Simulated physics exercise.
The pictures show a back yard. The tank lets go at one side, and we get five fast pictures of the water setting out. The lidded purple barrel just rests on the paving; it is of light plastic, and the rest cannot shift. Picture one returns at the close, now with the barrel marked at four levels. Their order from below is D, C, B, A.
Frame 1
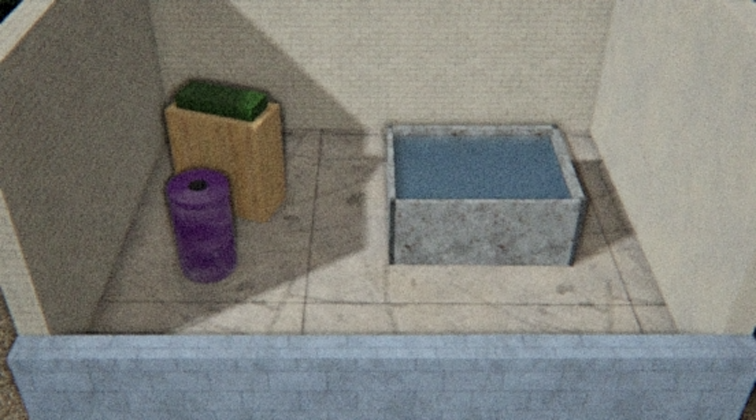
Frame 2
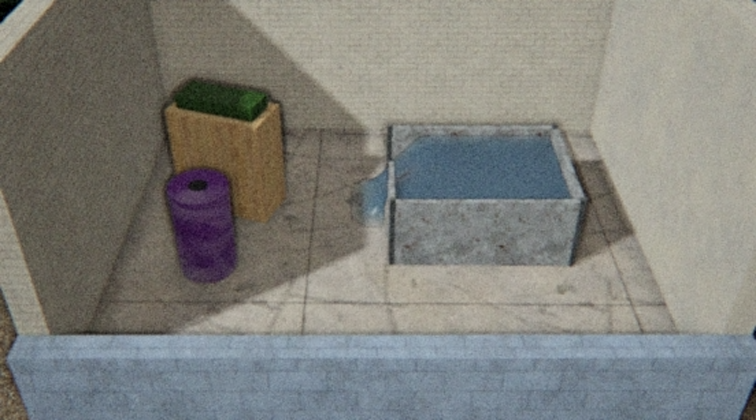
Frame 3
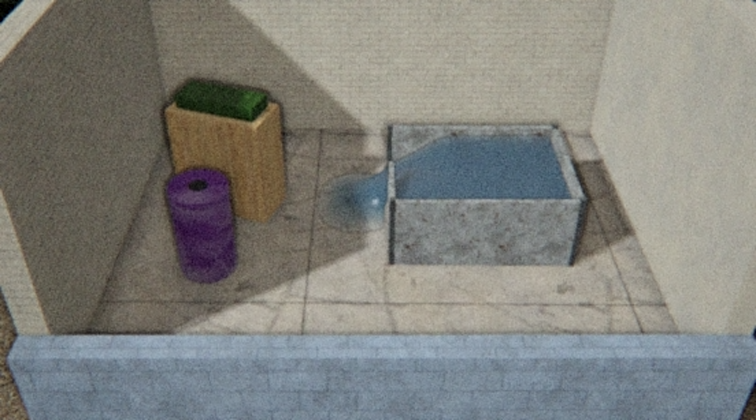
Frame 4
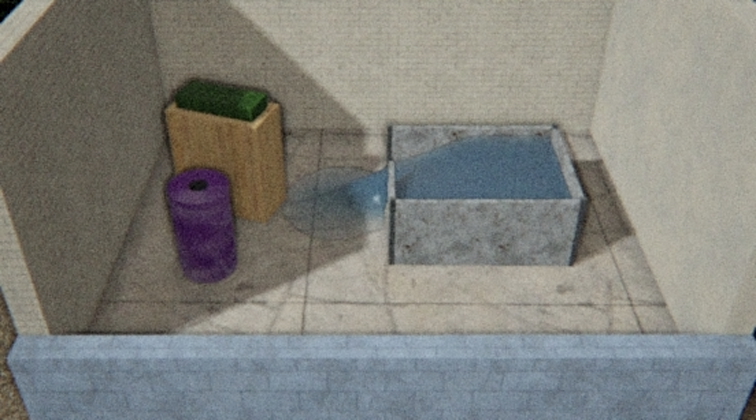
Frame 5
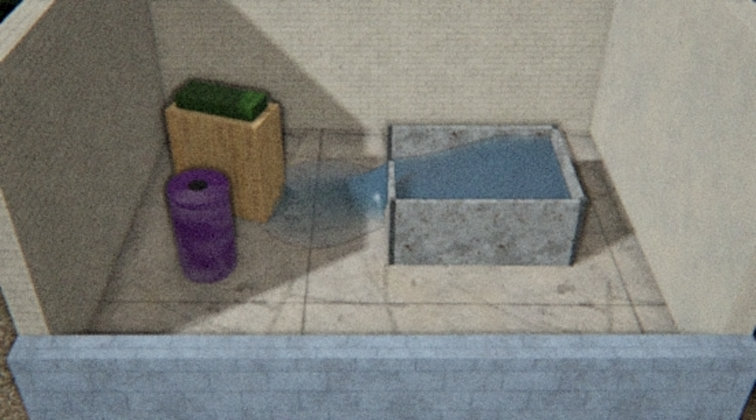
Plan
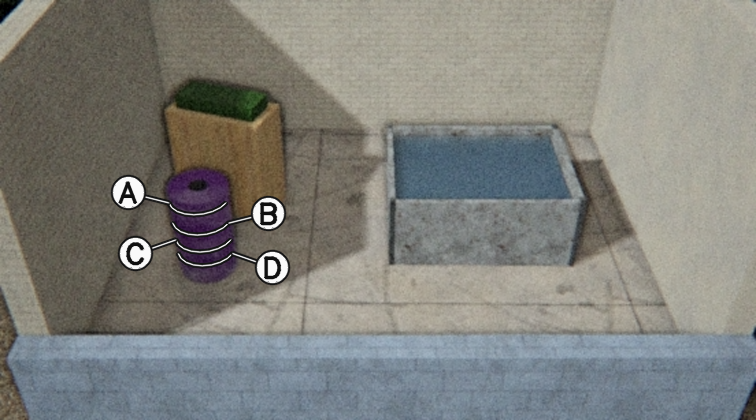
Water poured out of the left side of a full stone tank in a walled yard and spread across the paving toward a wooden box and a purple barrel, which both stayed still.
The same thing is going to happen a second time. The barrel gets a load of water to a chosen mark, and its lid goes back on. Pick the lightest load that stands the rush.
Go for D.
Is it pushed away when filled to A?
No, that is safe.
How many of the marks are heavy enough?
All of the four.
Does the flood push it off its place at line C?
No, that is safe.
On the marked copy, A at (193, 214); B at (197, 235); C at (199, 252); D at (202, 265); from the bottom up D, C, B, A.
If A is chosen, it does not move.
If B is chosen, it does not move.
If C is chosen, it does not move.
If D is chosen, it does not move.
